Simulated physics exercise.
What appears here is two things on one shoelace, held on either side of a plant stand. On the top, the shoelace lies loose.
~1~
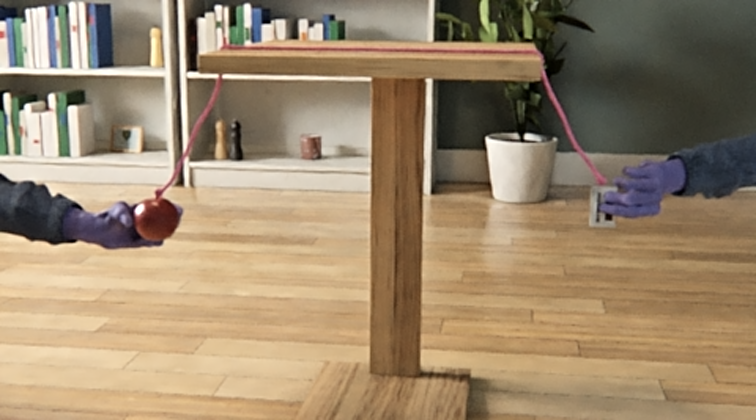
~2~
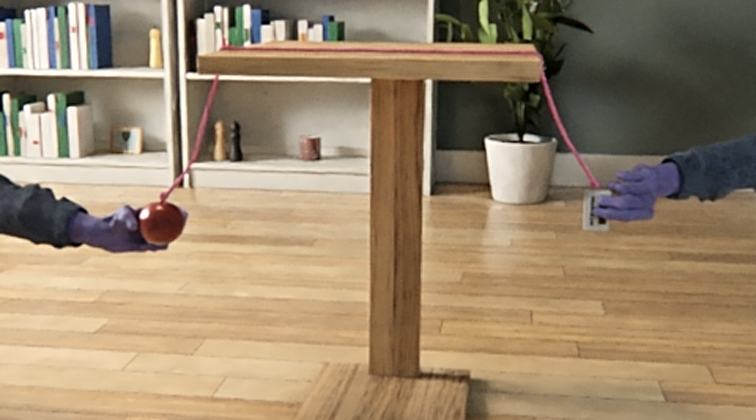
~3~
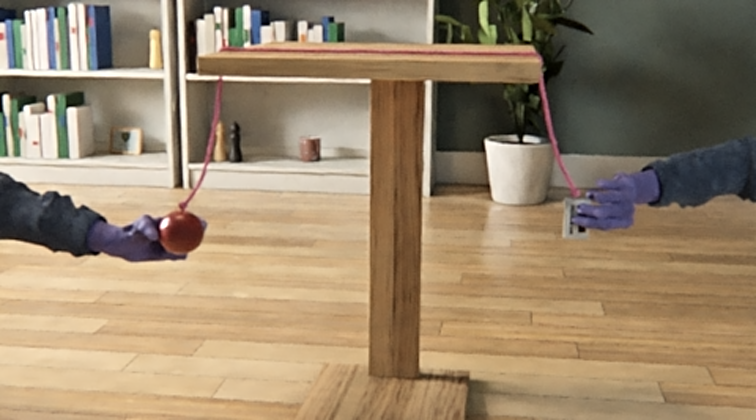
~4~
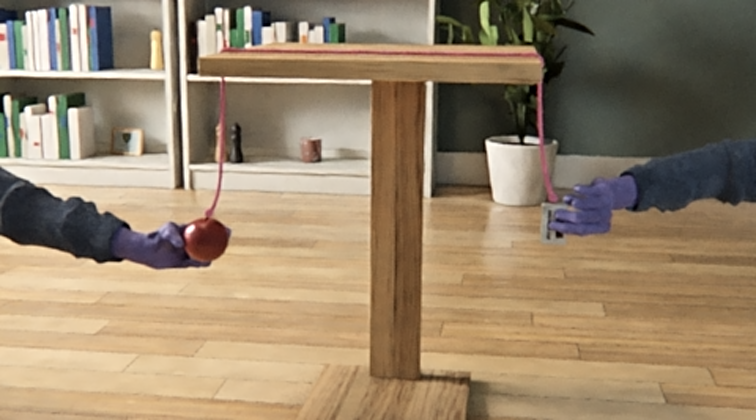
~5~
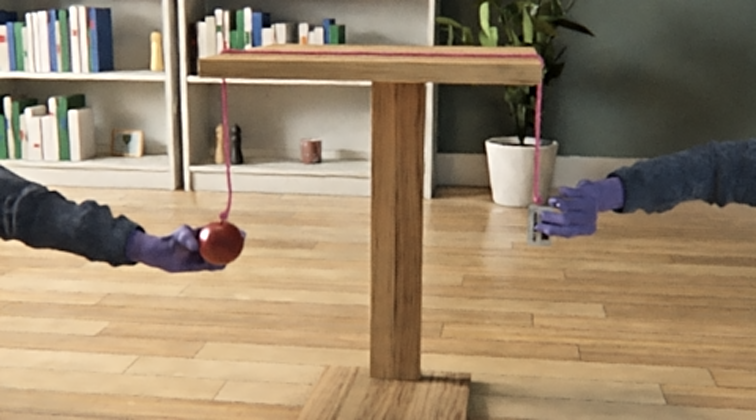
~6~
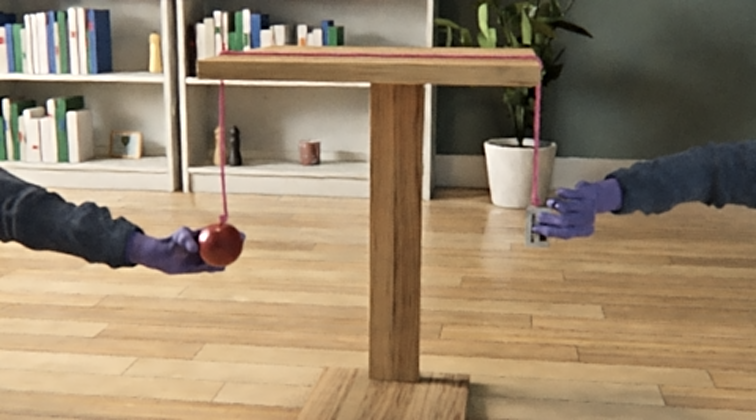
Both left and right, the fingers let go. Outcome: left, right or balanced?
It's going to shift to the left after release.
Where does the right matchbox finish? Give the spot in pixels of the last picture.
It comes to rest at (296, 51).
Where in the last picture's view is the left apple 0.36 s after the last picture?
It should be close to (227, 339).
Then, 0.36 s after the last picture, left apple lower near (227, 339); right matchbox higher near (534, 128).
Then, 0.68 s after the last picture, left apple down on the floor; right matchbox pulled up onto the top near (464, 46).
Then, 1.08 s after the last picture, left apple down on the floor; right matchbox pulled up onto the top near (312, 51).
At rest, left apple down on the floor; right matchbox pulled up onto the top near (296, 51). The shoelace drops leftwards.
